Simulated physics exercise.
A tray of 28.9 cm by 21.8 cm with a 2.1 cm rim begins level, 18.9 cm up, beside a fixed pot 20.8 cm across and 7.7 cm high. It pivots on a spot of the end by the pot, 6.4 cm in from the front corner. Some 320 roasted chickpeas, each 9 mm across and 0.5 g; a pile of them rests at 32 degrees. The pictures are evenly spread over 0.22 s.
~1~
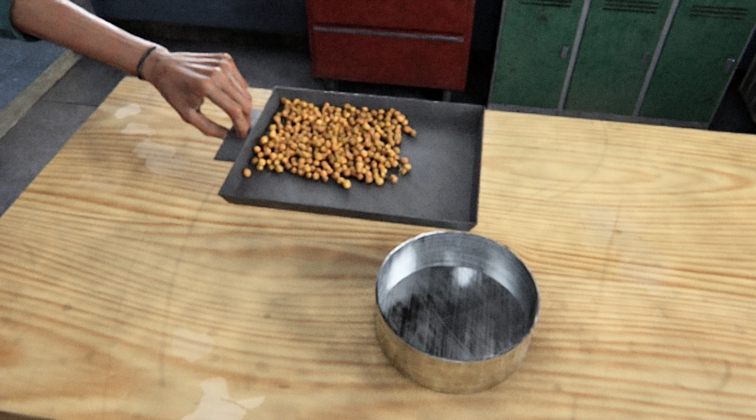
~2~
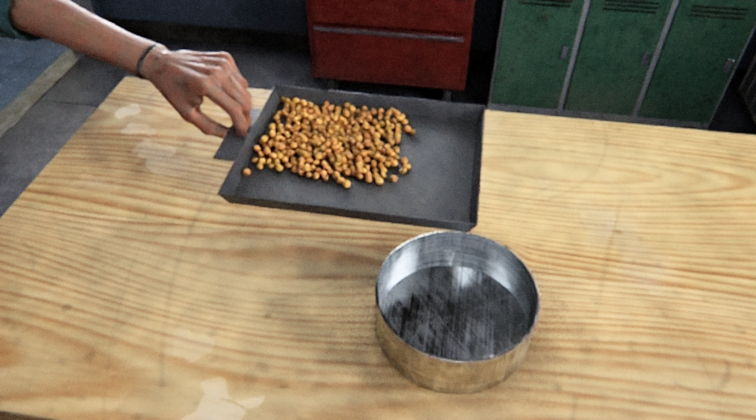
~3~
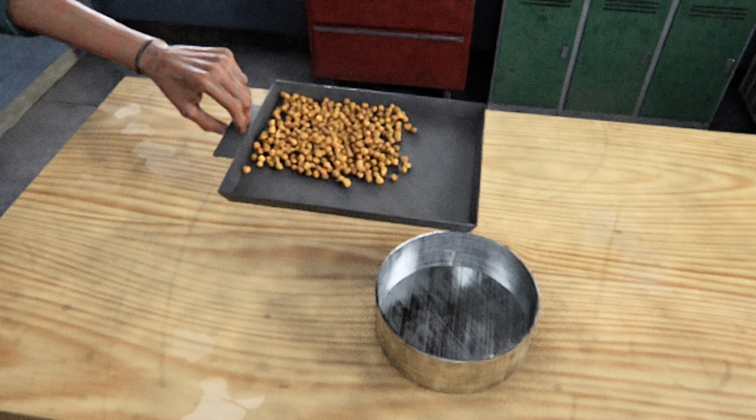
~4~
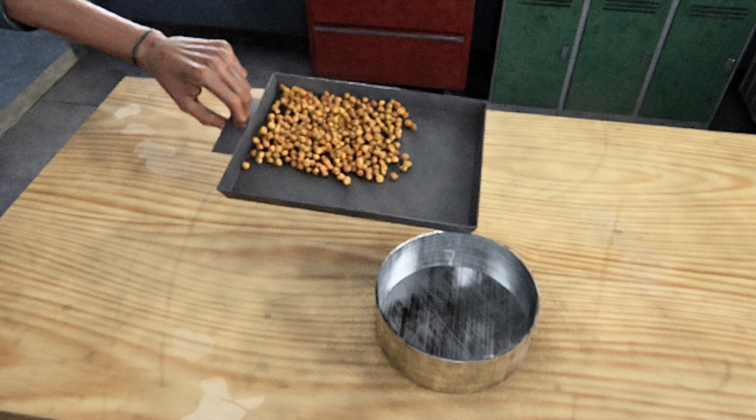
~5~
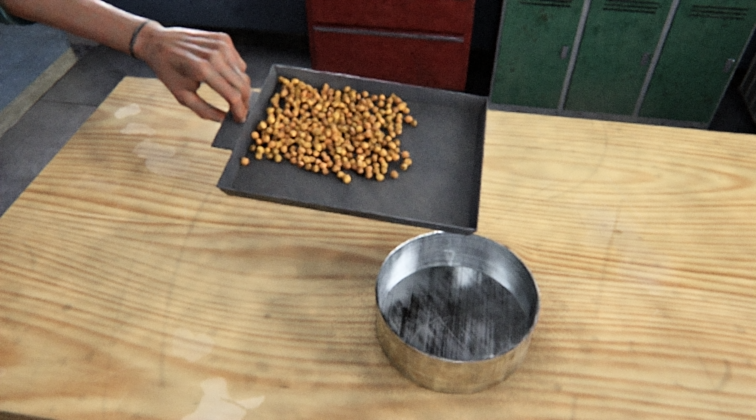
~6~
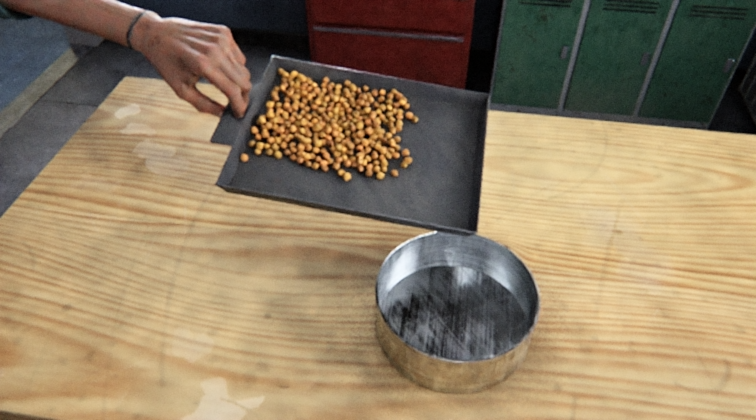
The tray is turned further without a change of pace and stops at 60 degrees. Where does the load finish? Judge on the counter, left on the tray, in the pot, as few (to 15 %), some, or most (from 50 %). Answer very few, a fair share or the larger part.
Counter very few, tray the larger part, pot a fair share.
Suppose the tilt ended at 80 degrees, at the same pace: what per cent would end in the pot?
Then about 95 per cent.
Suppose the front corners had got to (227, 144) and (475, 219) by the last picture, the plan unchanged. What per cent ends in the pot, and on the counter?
Pot 10, counter 40.
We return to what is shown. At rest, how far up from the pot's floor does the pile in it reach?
Some 2.0 cm.
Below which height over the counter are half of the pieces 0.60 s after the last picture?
Some 22 cm.
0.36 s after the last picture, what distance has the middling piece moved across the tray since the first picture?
About 4 cm.
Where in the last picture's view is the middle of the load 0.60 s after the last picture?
At about (405, 198).
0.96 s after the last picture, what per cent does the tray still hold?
About 70 per cent.
Then, 0.36 s after the last picture, tilt 34 degrees; the tray holds 100 %, the pot 0 %.
Then, 0.60 s after the last picture, tilt 50 degrees; the tray holds 100 %, the pot 0 %.
Then, 0.96 s after the last picture, tilt 60 degrees; the tray holds 70 %, the pot 25 %.
In the end, counter 0 %, tray 60 %, pot 35 %.
